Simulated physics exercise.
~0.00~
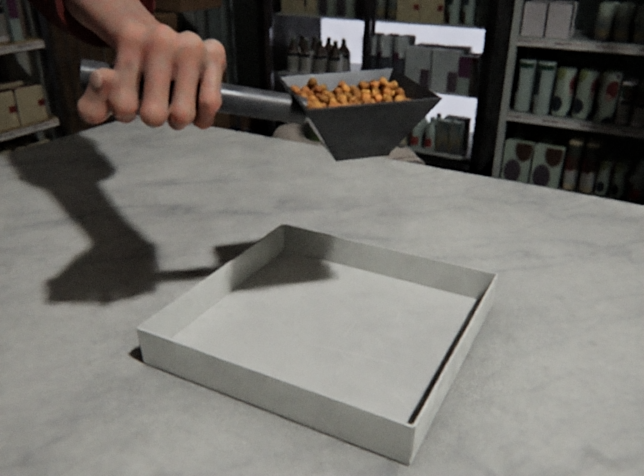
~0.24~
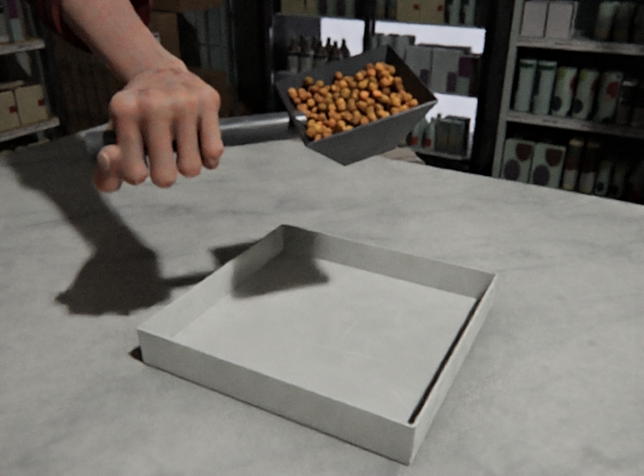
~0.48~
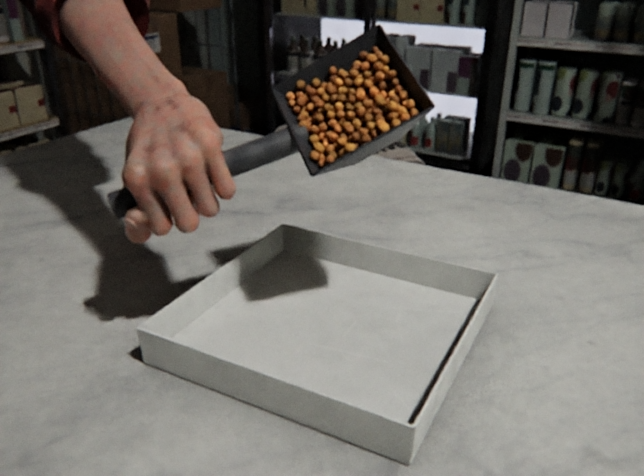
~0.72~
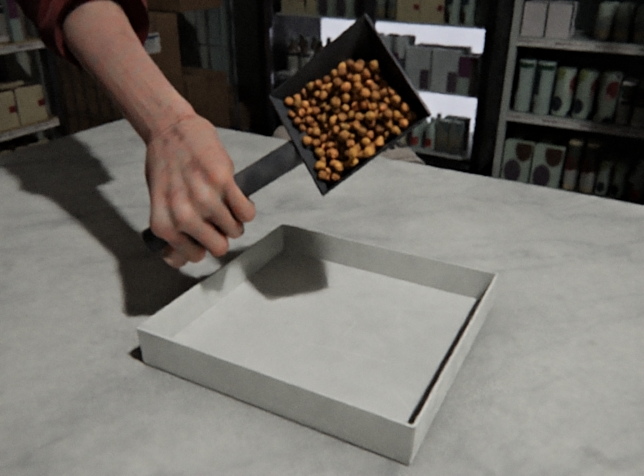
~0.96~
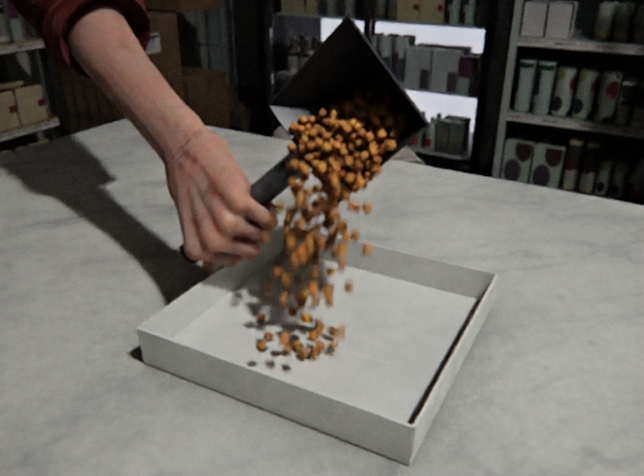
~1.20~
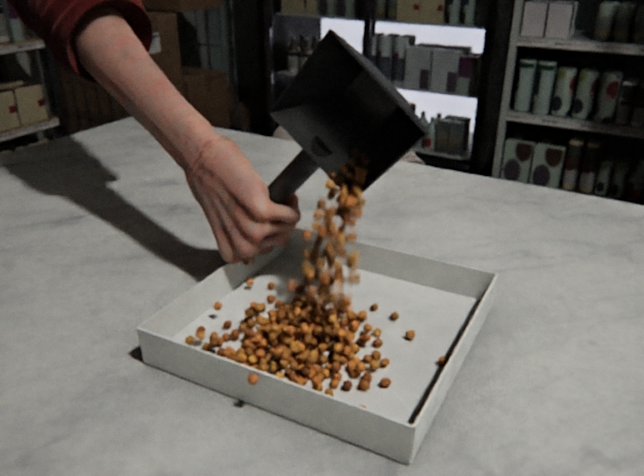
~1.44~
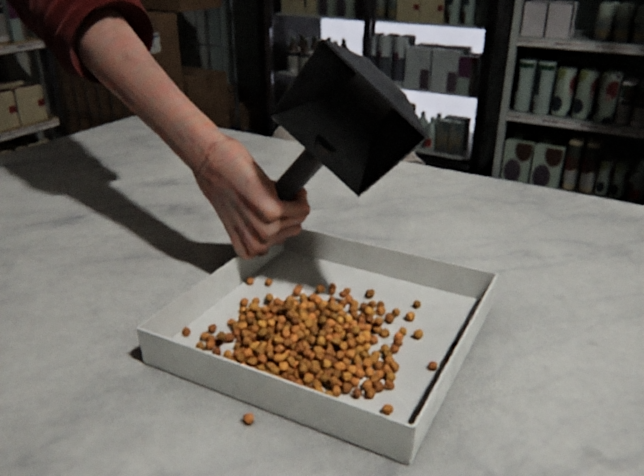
On a marble counter before stocked shelves, a hand tilting a dark scoop, emptying roasted chickpeas into a shallow white tray.
